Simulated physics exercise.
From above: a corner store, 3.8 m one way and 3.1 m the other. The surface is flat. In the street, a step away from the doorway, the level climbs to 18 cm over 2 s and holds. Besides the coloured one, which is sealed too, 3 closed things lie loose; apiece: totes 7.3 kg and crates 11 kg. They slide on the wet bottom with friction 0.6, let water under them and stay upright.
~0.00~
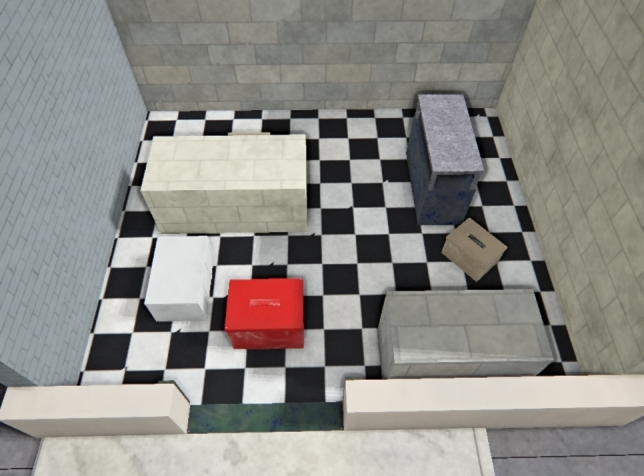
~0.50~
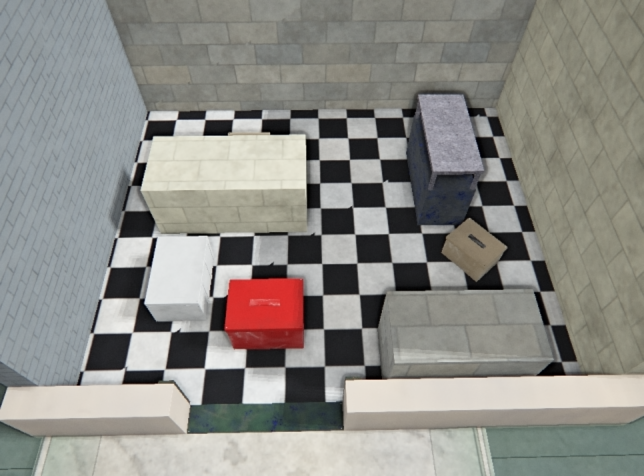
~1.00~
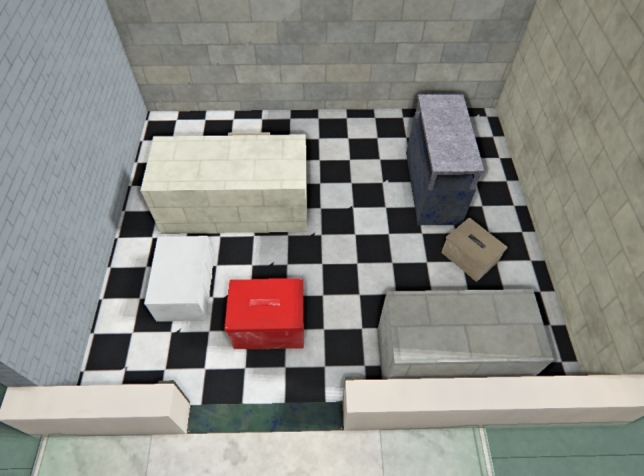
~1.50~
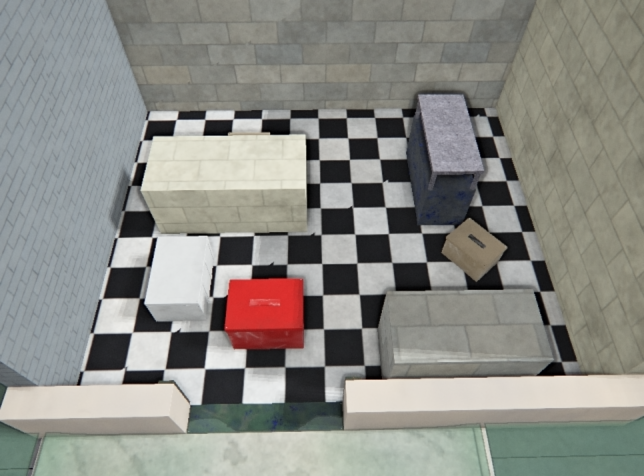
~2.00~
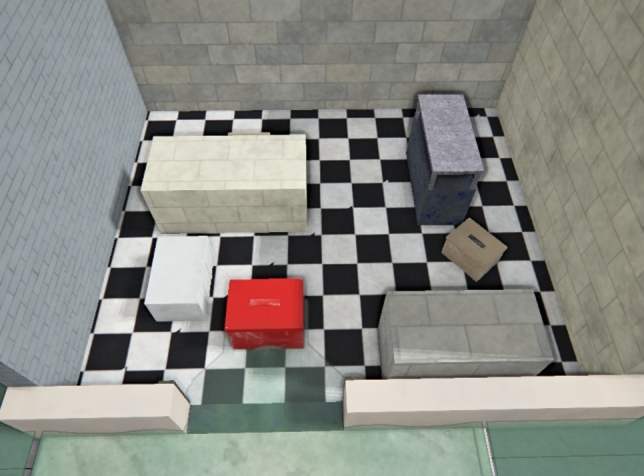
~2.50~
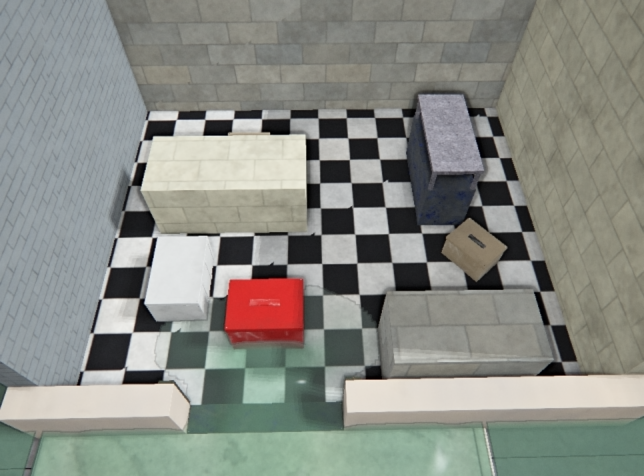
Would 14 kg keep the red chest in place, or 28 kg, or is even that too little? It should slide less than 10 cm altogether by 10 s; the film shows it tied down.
I expect that neither weight holds it.
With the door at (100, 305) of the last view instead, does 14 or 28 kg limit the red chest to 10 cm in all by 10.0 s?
In that case neither load is enough.
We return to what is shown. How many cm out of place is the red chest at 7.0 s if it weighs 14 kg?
About 200 cm.
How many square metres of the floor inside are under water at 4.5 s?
About 7.0 m2.
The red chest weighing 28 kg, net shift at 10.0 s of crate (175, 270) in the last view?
In turn: 60 cm.
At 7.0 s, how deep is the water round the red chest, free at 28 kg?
Roughly 10 cm.
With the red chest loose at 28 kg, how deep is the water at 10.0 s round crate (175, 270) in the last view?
About 11 cm.
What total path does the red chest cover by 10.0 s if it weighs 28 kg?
Some 80 cm in all.
After 3.5 s the red chest would be 70 cm from its start with 14 kg and 43 cm from its start with 28 kg; 6 cm of water round it then.
After 4.5 s the red chest would be 72 cm from its start with 14 kg and 49 cm from its start with 28 kg; 7 cm of water round it then.
After 7.0 s the red chest would be 216 cm from its start with 14 kg and 60 cm from its start with 28 kg; 10 cm of water round it then.
After 10.0 s the red chest would be 210 cm from its start with 14 kg and 73 cm from its start with 28 kg; 11 cm of water round it then.
